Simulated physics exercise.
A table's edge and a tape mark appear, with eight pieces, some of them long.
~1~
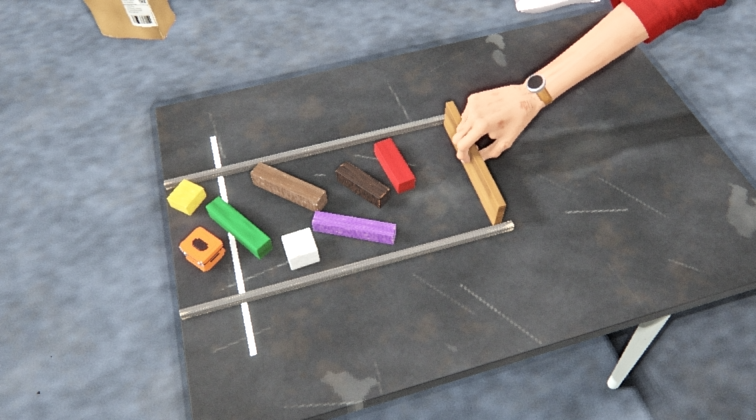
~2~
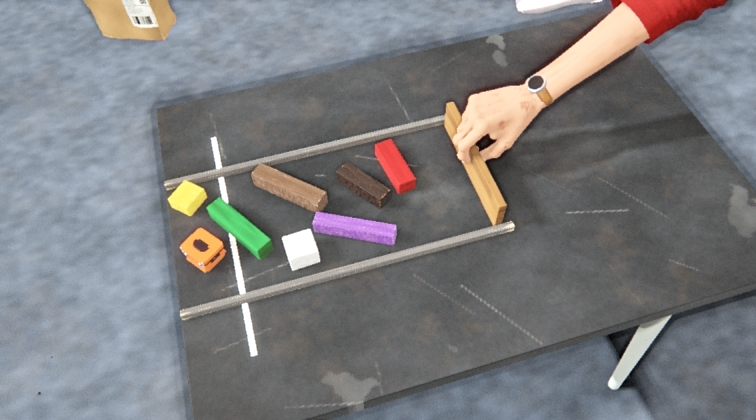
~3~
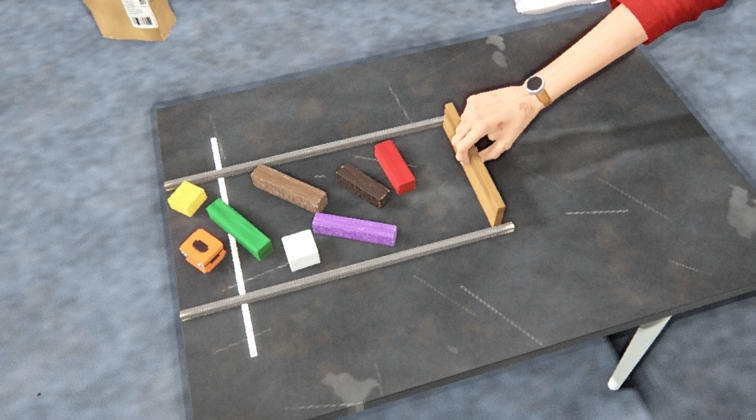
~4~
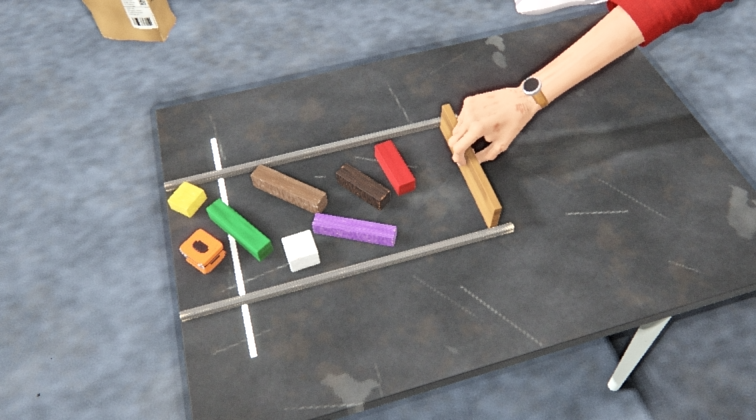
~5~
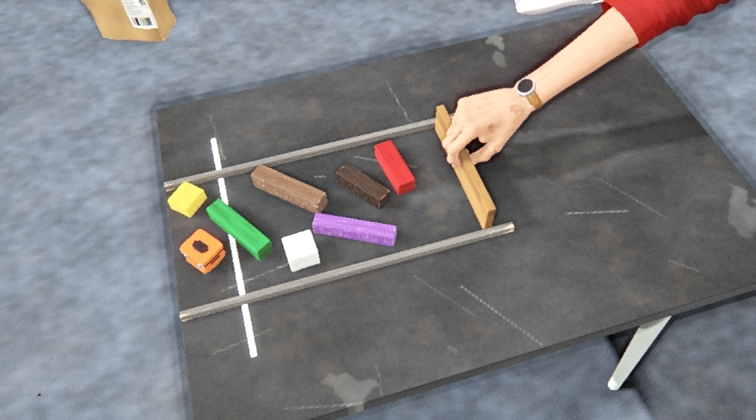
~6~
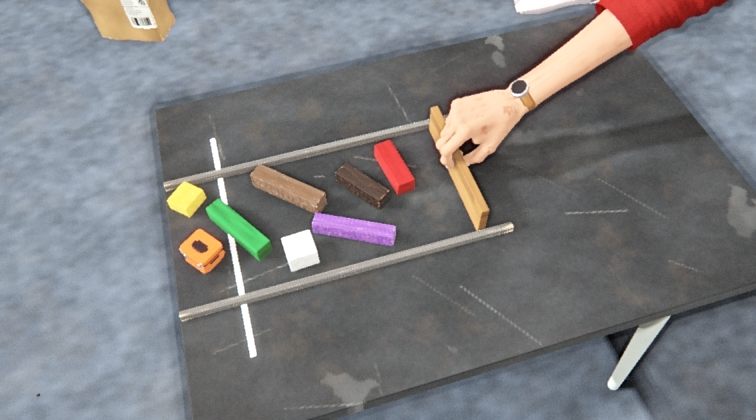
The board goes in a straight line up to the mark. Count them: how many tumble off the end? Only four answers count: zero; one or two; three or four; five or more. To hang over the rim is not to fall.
My answer: Three or four.
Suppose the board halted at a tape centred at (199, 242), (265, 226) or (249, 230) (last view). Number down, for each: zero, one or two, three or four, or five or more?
Falls: 5 or more; just one or two; one to two.
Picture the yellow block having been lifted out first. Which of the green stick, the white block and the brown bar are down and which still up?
Green stick: Is gone; white block: Is still there; brown bar: Is still there.
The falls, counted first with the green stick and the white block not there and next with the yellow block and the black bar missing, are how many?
Try 1: 2; try 2: 2.
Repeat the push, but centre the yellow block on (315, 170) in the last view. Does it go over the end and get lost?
Placed there, it does not drop.
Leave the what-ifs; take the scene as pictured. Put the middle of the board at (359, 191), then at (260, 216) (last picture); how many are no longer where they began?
Tally: 4; 8.
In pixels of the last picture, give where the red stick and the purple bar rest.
In the last picture, roughly (216, 211) and (196, 266).
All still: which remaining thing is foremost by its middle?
Going by centres, it is the brown bar.
Soon after, none off yet; yellow block at rest near (187, 199); orange case at rest near (203, 252); green stick at rest near (239, 229).
Then, none off yet; yellow block at rest near (187, 199); orange case moving near (197, 253); green stick moved a little near (220, 238).
At rest, the number that fall off is three or four; fallen, green stick, orange case and yellow block.
